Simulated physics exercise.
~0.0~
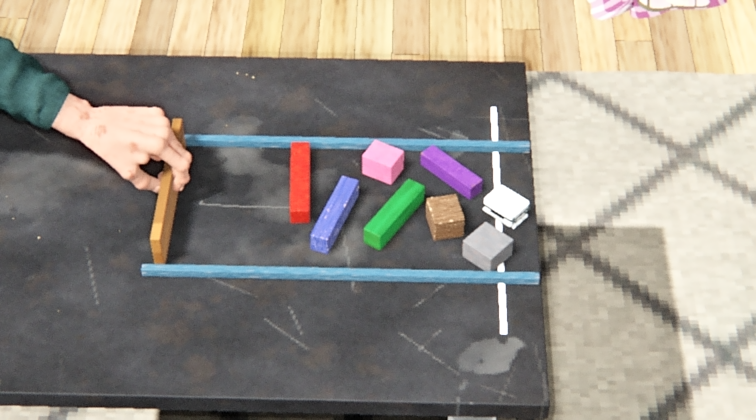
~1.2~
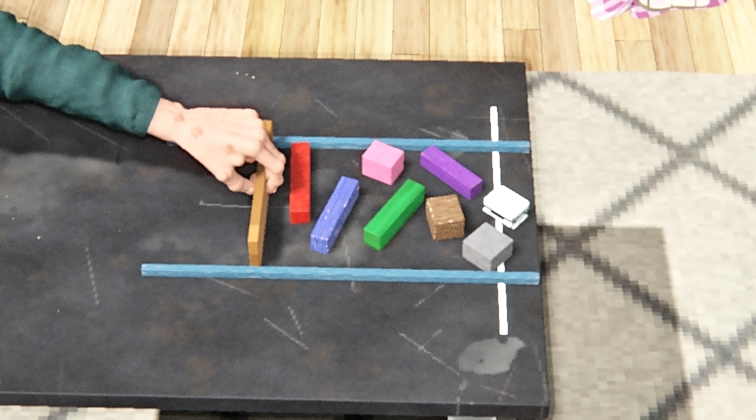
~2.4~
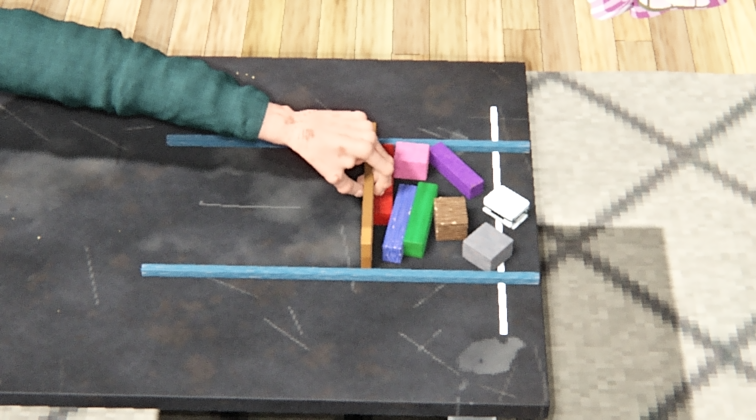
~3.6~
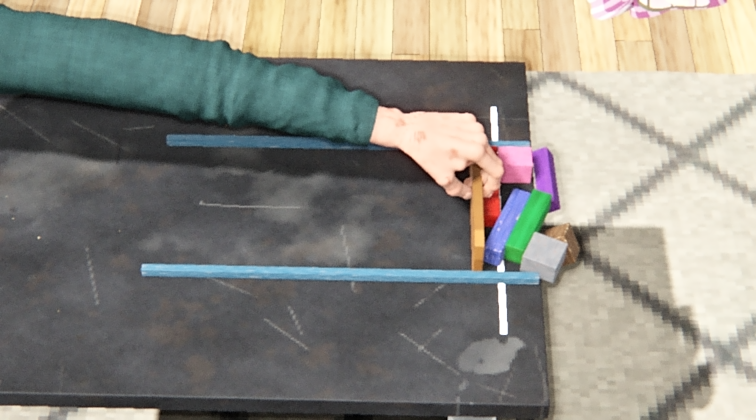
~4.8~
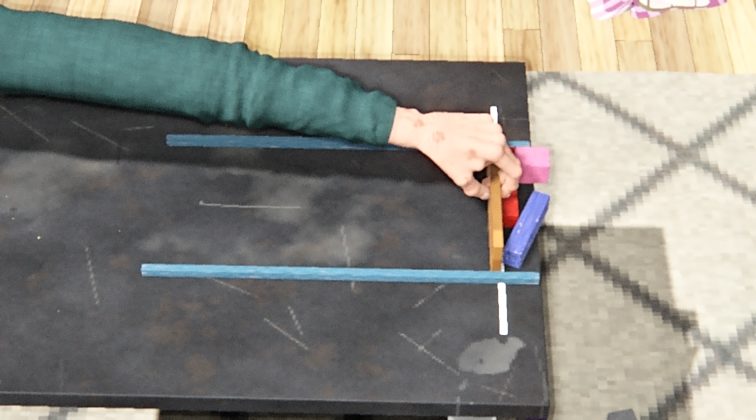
Hand sliding a wooden board rightward between blue rails, bunching coloured blocks and pushing most off the dark table's edge.
